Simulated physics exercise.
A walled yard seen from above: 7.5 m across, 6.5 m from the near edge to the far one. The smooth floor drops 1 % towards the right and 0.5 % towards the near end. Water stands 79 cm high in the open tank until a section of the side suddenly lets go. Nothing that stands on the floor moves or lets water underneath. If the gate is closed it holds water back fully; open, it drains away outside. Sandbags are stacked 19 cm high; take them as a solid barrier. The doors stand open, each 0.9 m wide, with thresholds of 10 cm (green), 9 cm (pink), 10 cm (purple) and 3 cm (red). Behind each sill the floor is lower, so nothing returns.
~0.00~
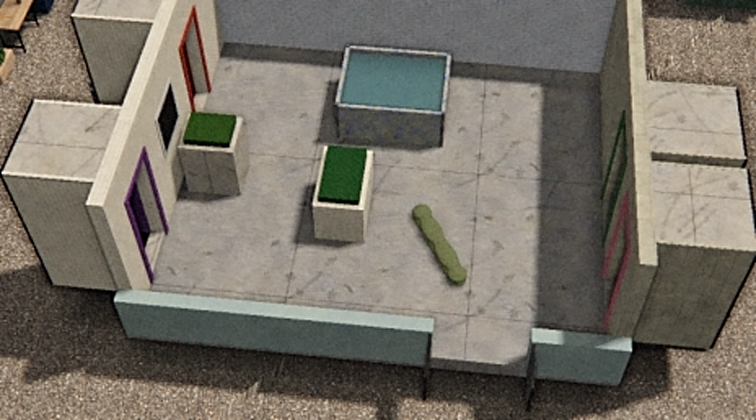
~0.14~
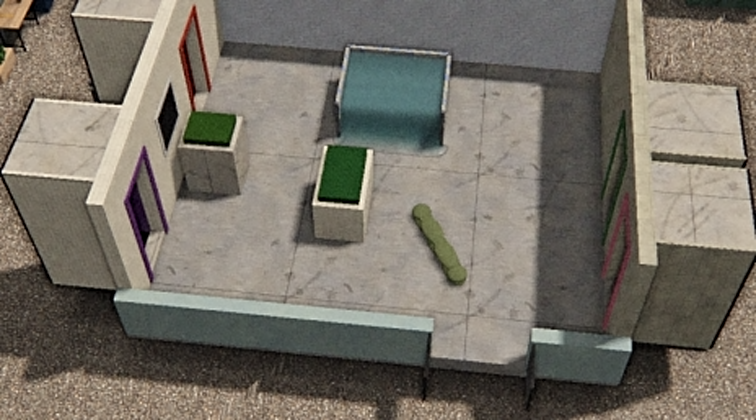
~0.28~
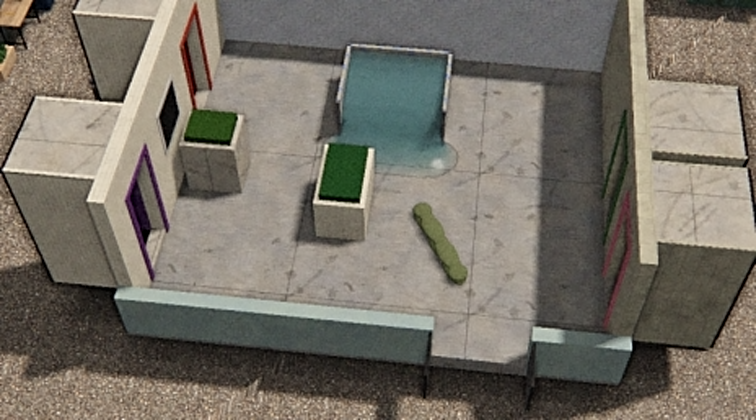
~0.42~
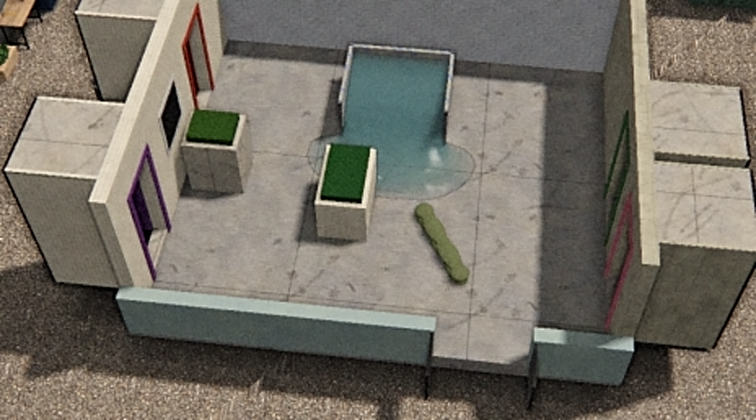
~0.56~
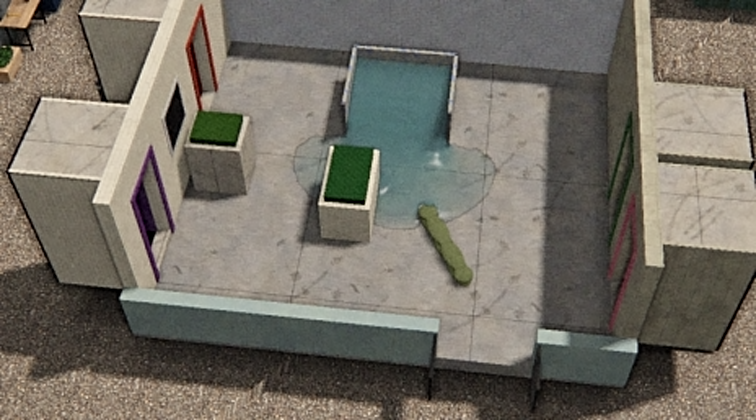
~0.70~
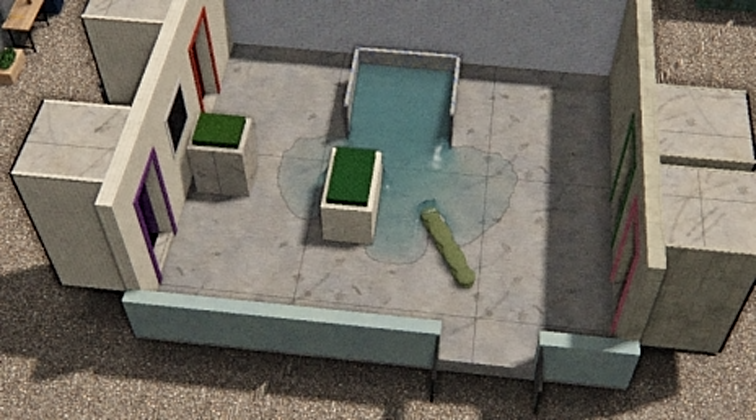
To begin with, still water fills an open tank at the back of a walled yard with two grass-topped blocks and a green, lumpy barrier. The water then pours out of the tank's near side and spreads across the pale floor, widening around one block and reaching the barrier.
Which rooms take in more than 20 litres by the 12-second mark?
The water let in: At the green door it does not reach the limit; at the pink door it exceeds the limit; at the purple door it keeps below the limit; at the red door it passes the limit.
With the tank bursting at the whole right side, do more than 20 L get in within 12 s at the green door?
Against that limit: Green over.
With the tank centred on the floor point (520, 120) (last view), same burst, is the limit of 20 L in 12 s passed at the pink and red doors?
Against that limit: Pink over, red not over.
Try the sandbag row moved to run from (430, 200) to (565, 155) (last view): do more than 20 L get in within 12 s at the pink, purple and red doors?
Against that limit: Pink under, purple not over, red over.
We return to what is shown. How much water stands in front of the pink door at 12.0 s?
Some 8.0 cm.
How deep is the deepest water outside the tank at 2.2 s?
About 32 cm.
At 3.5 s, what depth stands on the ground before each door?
In cm: Green 9, pink 16, purple 7, red 8.
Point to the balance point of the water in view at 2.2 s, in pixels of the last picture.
Near (395, 207).
After 1.4 s water covers 30 % of the floor and is deepest (46 cm) near (430, 210); green door not reached, pink door not reached, purple door not reached, red door not reached.
After 2.2 s water covers 50 % of the floor and is deepest (32 cm) near (608, 364); green door not reached, pink door 4 cm at the sill, 0 L in, purple door 9 cm at the sill, 0 L in, red door 6 cm at the sill, 0 L in.
After 3.5 s water covers 65 % of the floor and is deepest (20 cm) near (550, 358); green door 9 cm at the sill, 0 L in, pink door 16 cm at the sill, 35 L in, purple door 7 cm at the sill, 0 L in, red door 8 cm at the sill, 33 L in.
After 7.0 s water covers 80 % of the floor and is deepest (10 cm) near (328, 208); green door 7 cm at the sill, 1 L in, pink door 8 cm at the sill, 67 L in, purple door 4 cm at the sill, 1 L in, red door 2 cm at the sill, 55 L in.
After 12.0 s water covers 90 % of the floor and is deepest (8 cm) near (608, 364); green door 6 cm at the sill, 1 L in, pink door 8 cm at the sill, 67 L in, purple door 1 cm at the sill, 2 L in, red door 1 cm at the sill, 56 L in.
